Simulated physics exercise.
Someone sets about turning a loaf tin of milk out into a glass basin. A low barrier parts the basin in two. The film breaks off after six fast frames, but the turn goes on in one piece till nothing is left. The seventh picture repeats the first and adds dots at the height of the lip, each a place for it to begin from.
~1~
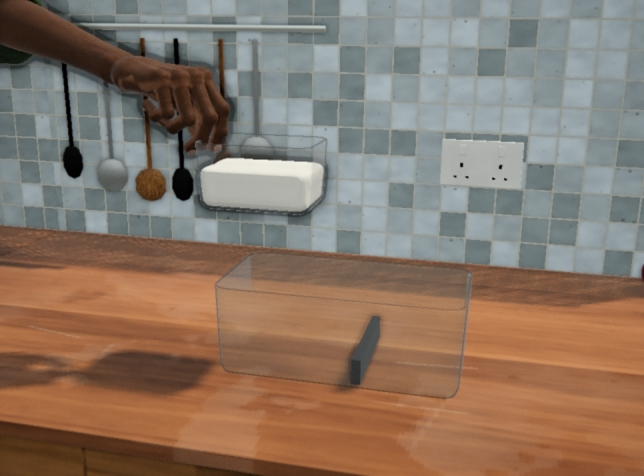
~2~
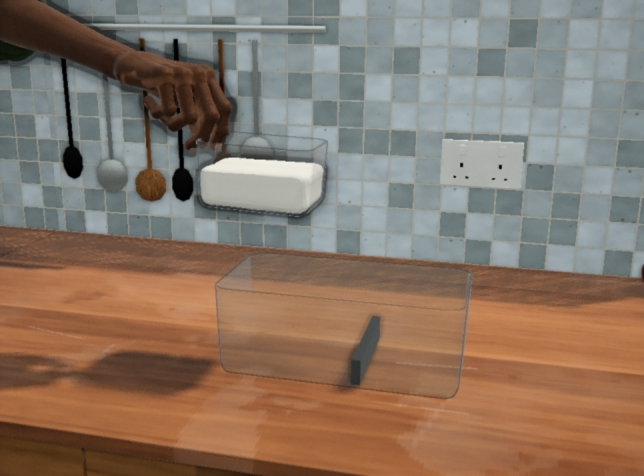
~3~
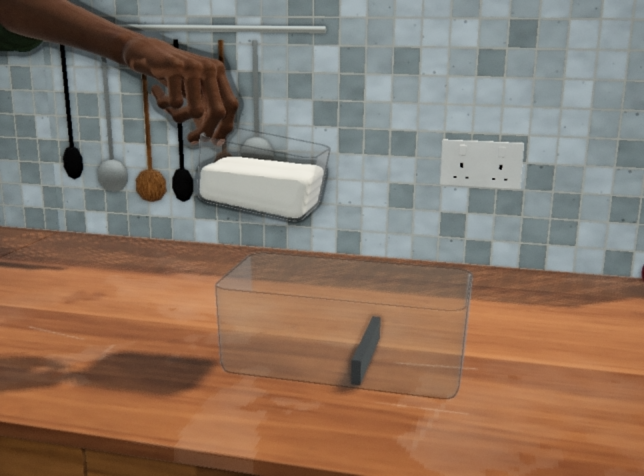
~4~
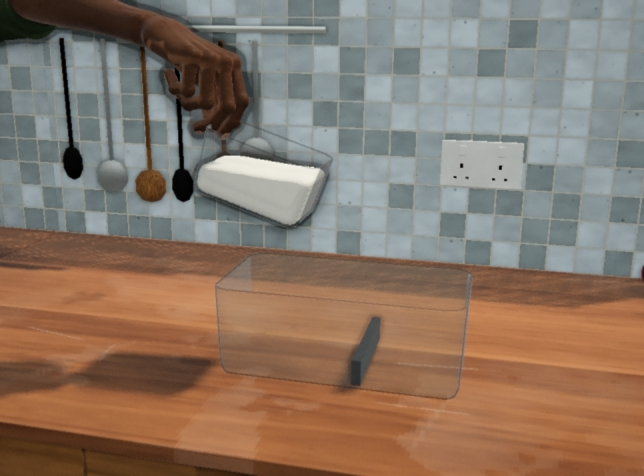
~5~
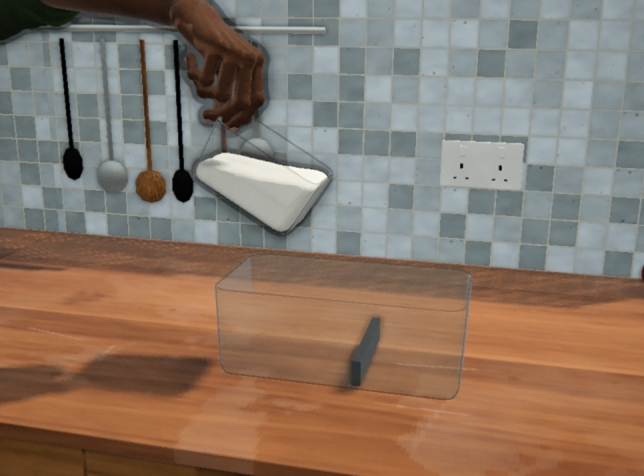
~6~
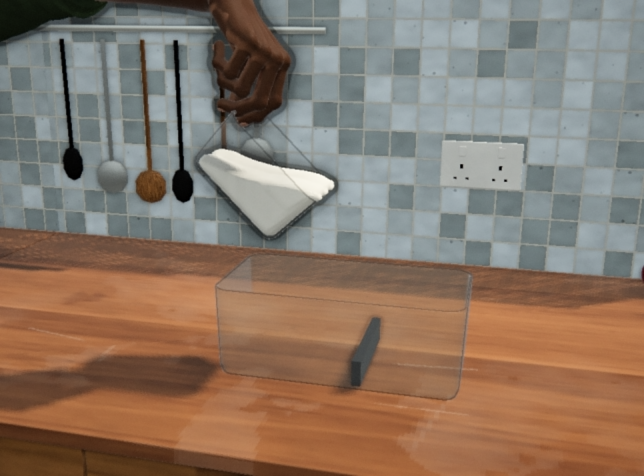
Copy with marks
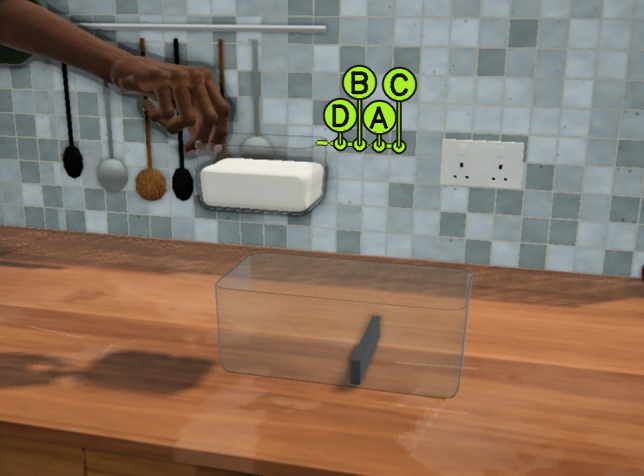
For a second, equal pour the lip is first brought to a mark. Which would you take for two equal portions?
Spot D does it best.
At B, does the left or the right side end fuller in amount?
More ends on the right.
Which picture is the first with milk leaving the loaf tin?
Picture 6.
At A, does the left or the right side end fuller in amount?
More ends on the right.
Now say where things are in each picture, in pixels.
In the first frame, upright, lip at (318, 142); basin from (221, 368) to (458, 397); top of the wall at (367, 336); nothing has left yet.
In the second frame, tipped about 2°, lip at (319, 145); nothing has left yet.
In the third frame, tipped about 8°, lip at (322, 152); nothing has left yet.
In the fourth frame, tipped about 18°, lip at (324, 163); nothing has left yet.
In the fifth frame, tipped about 31°, lip at (325, 177); nothing has left yet.
In the sixth frame, tipped about 45°, lip at (323, 193); milk is over the lip, down to (323, 193).
On the marked copy, A at (379, 145); B at (359, 144); C at (399, 146); D at (340, 143).
If A is chosen, about 15 % ends left of the wall and 81 % right of it; 5 % is lost outside.
If B is chosen, about 28 % ends left of the wall and 70 % right of it.
If C is chosen, about 20 % ends left of the wall and 74 % right of it; 6 % is lost outside.
If D is chosen, about 50 % ends left of the wall and 48 % right of it.
